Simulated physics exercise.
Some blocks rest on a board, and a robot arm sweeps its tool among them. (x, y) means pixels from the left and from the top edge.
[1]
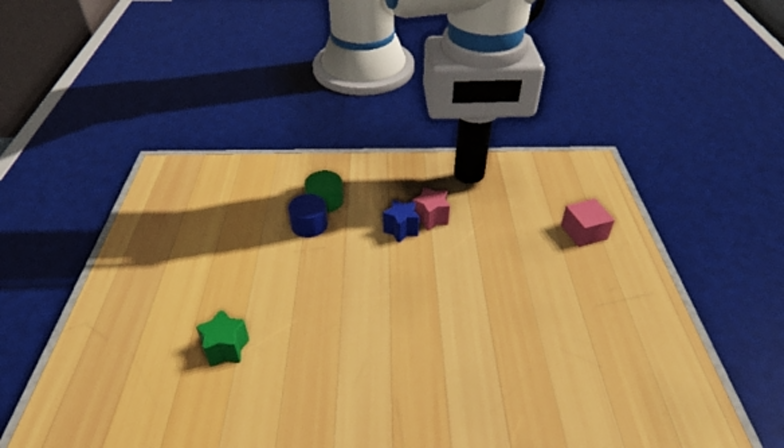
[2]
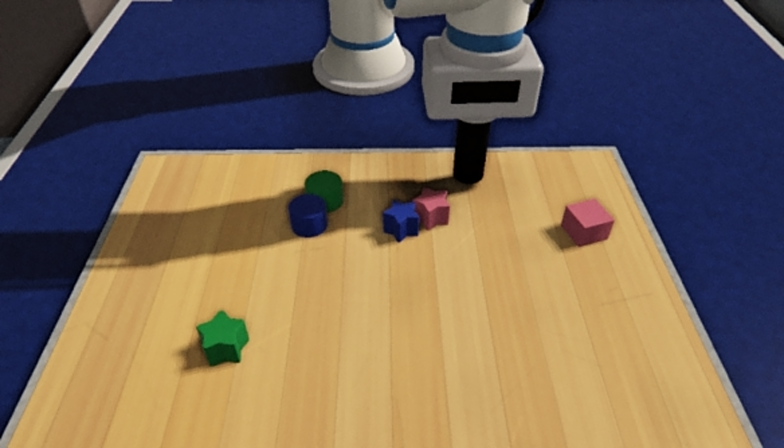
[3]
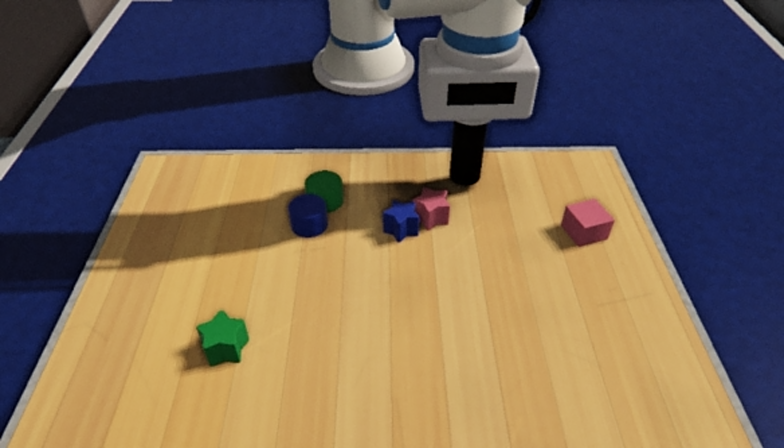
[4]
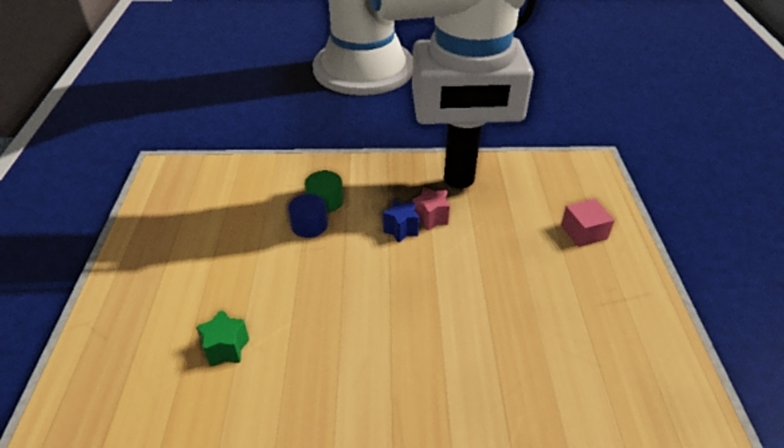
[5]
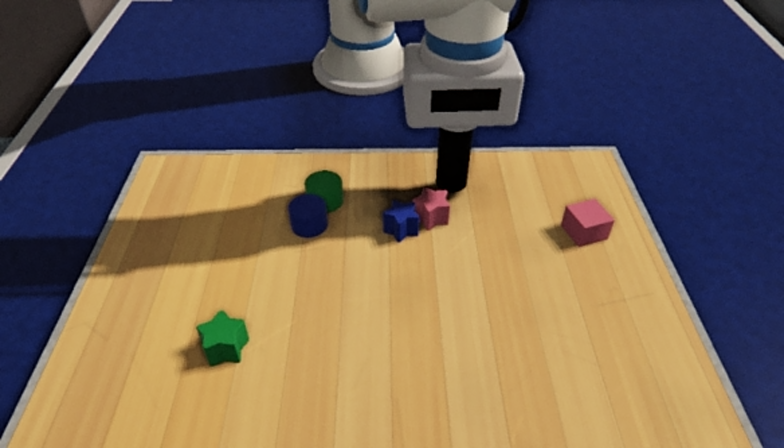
A white robot arm with blue bands stands at the far edge of a pale wooden board on a blue surface, seen from above at a fixed angle. Blue and green discs sit left of touching blue and pink stars, with a pink cube at right and a green star nearer at lower left. The arm's black tool slides slightly left and nearer, towards the pink star, while the blocks stay still.
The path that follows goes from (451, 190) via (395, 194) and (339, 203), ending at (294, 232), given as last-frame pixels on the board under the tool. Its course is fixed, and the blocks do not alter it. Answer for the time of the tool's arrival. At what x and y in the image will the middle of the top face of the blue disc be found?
The top centre is at (269, 235).
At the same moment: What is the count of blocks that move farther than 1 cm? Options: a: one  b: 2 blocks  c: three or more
b
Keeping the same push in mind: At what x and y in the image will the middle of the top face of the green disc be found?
My estimate: (279, 188).
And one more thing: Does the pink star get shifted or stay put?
It keeps its position.
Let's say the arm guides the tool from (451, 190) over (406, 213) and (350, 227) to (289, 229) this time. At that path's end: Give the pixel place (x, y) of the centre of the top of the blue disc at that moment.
It should be at about (255, 201).
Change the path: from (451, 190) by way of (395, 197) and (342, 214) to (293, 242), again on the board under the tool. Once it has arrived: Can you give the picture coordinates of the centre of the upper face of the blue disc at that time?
That would be at about pixel (252, 223).
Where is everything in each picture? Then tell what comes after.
Tip of the tool at (469, 174), middles of tops, blue disc at (307, 205), green disc at (323, 181), pink star at (433, 198), in the first picture.
Tool at (468, 175), nothing pushed, in the second picture.
Tool at (465, 176), nothing pushed, in the third picture.
Tool at (459, 179), nothing pushed, in the fourth picture.
Tool at (451, 183), blue disc at (307, 205), green disc at (323, 181), pink star at (433, 198), in the fifth picture.
What follows on the original path. One third of the way, tool at (393, 187); nothing pushed yet.
Two thirds of the way, tool at (338, 196); blue disc at (302, 209); green disc at (301, 184).
At the end, tool at (293, 224); blue disc at (269, 235); green disc at (279, 188); pink star unmoved.
